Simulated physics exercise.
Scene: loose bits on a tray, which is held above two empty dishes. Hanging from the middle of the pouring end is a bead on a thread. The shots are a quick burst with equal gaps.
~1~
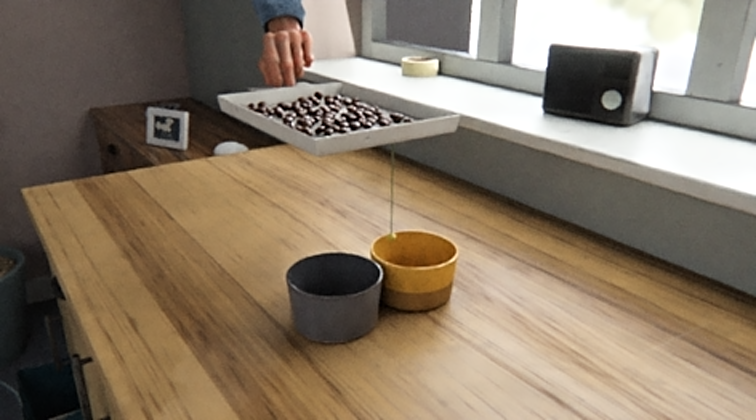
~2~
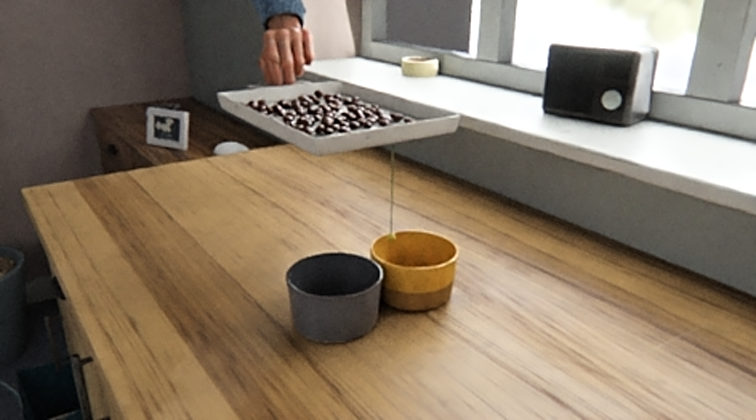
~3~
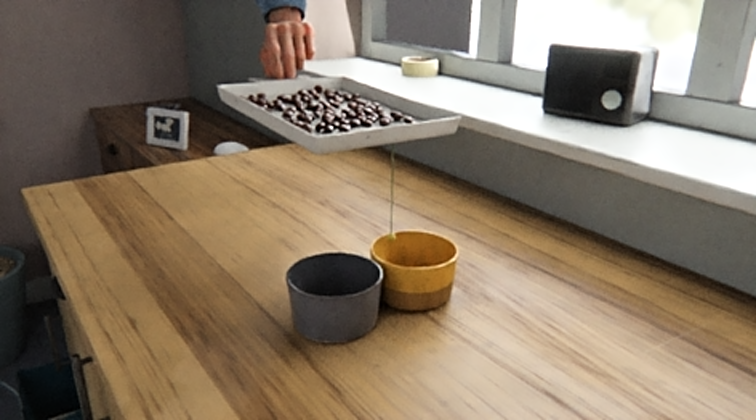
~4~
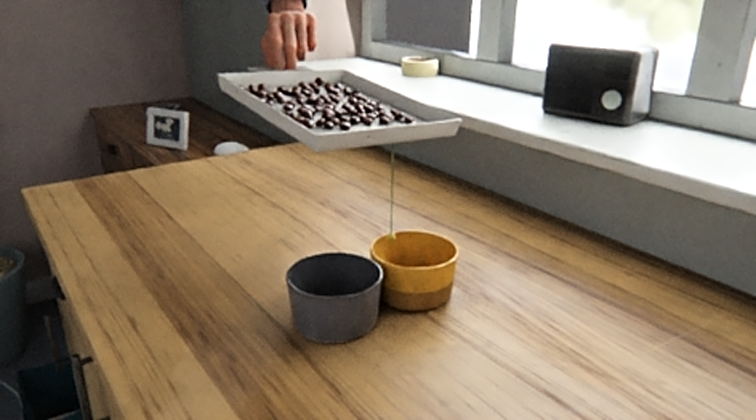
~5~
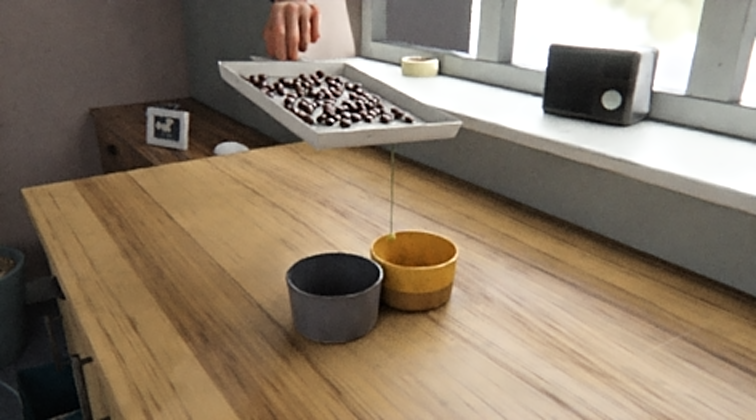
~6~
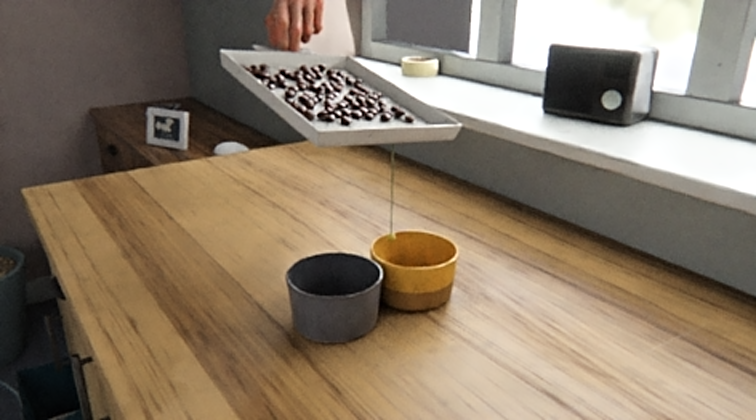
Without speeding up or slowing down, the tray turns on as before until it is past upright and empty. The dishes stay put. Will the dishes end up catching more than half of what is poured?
Basically it's a mostly lost load, that one.
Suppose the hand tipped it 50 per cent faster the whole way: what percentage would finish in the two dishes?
Result: About 30 per cent.
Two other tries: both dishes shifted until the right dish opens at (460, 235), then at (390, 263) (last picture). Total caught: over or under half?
Well, it comes to a greater portion at first and a lesser portion after that.
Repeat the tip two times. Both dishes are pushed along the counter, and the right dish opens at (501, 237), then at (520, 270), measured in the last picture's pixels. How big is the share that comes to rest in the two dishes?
First try: Roughly 40 per cent; second try: Roughly 0 per cent.
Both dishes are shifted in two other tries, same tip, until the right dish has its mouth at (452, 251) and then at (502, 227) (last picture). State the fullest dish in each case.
The right of the pair the first time, the left of the pair the second.
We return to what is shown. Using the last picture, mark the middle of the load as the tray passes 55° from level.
The centre of the load shows up near (422, 122) in the last view.
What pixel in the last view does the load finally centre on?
The centre settles at about (459, 278).
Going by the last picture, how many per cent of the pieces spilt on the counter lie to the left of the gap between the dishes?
Near 0 per cent.
Just after the last frame, tray tipped steeply; every one on the tray.
A moment on, tray tipped right over; roughly two thirds on the tray; about a tenth in the right dish; roughly a quarter outside both; about a tenth in the air.
Further on, tray tipped past a quarter turn; roughly a third in the right dish; roughly two thirds outside both.
When it is over, tray tipped past a quarter turn; not one in the left dish; roughly a third in the right dish; roughly two thirds outside both.
